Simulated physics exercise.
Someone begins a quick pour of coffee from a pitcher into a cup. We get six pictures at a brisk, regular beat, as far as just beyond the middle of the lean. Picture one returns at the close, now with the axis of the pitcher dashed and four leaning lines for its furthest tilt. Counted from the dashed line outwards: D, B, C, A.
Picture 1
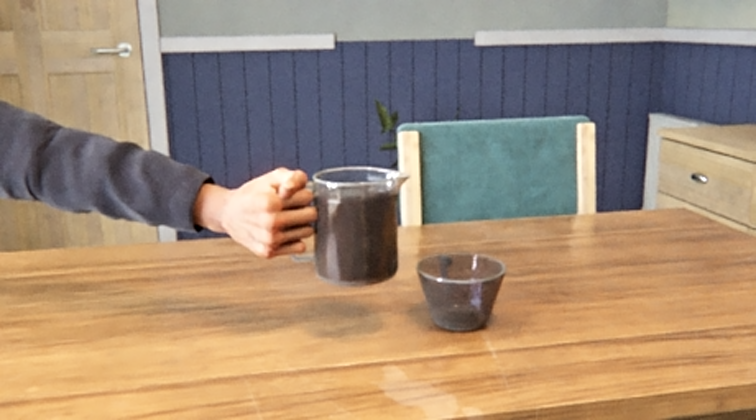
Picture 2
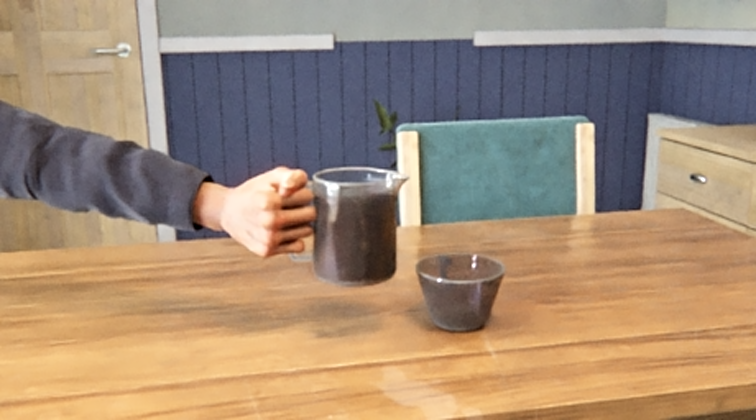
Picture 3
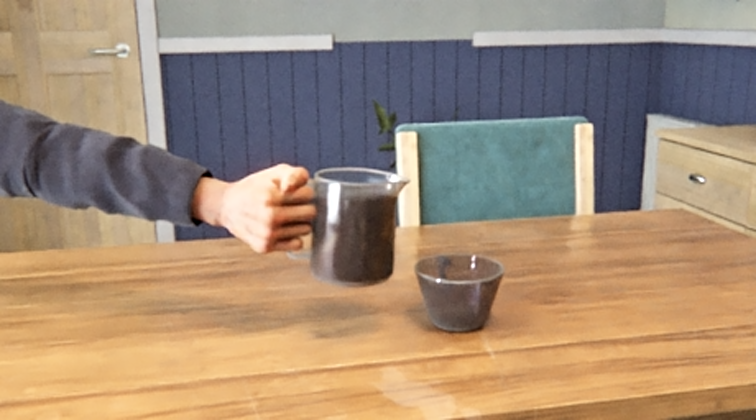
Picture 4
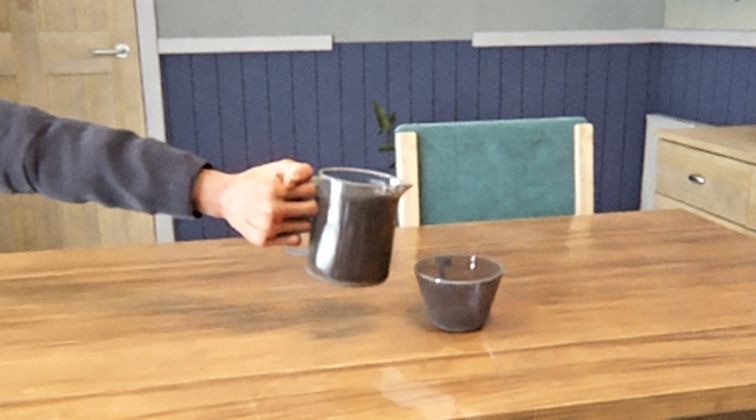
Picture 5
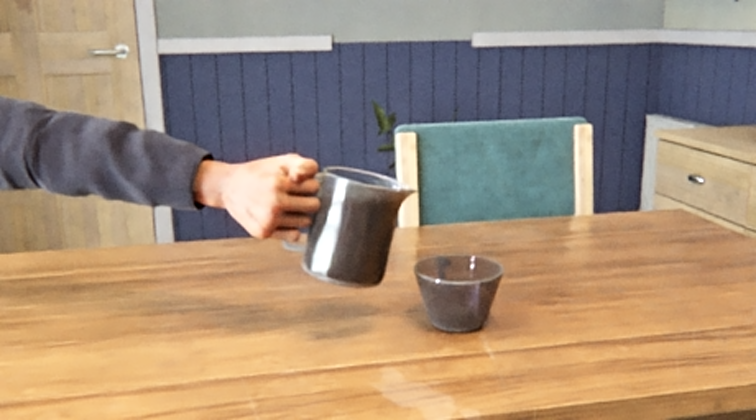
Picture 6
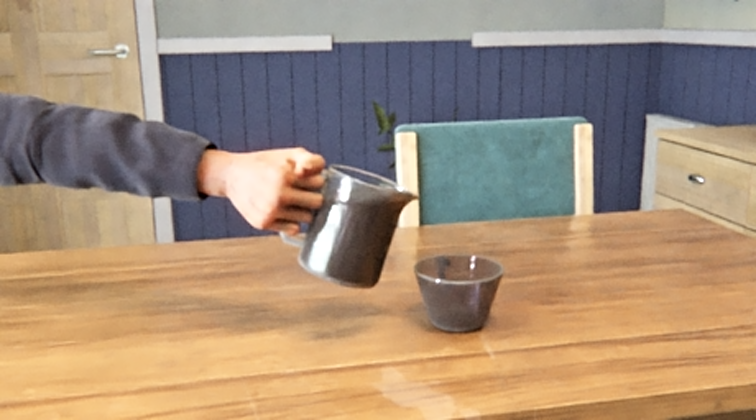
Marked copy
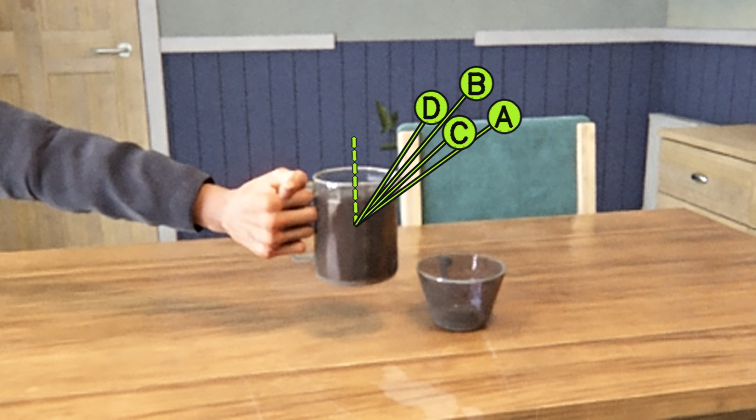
A hand holds a clear pitcher of dark coffee upright above a wooden table, beside a small cup, then gradually tilts it to the right, its spout lowering slightly toward the cup, with no coffee leaving the spout.
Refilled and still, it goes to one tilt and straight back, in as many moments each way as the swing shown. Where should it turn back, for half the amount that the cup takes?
It is A.
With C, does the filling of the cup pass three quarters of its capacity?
No.
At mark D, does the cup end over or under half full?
Under half.
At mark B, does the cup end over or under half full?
Under.
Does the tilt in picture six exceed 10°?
Yes, it does.
On the marked copy, A at (490, 126); B at (465, 95); C at (445, 141); D at (423, 122).
With A, the cup ends with about 49 % of what it can hold.
With B, the cup ends with about 25 % of what it can hold.
With C, the cup ends with about 36 % of what it can hold.
With D, the cup ends with about 15 % of what it can hold.
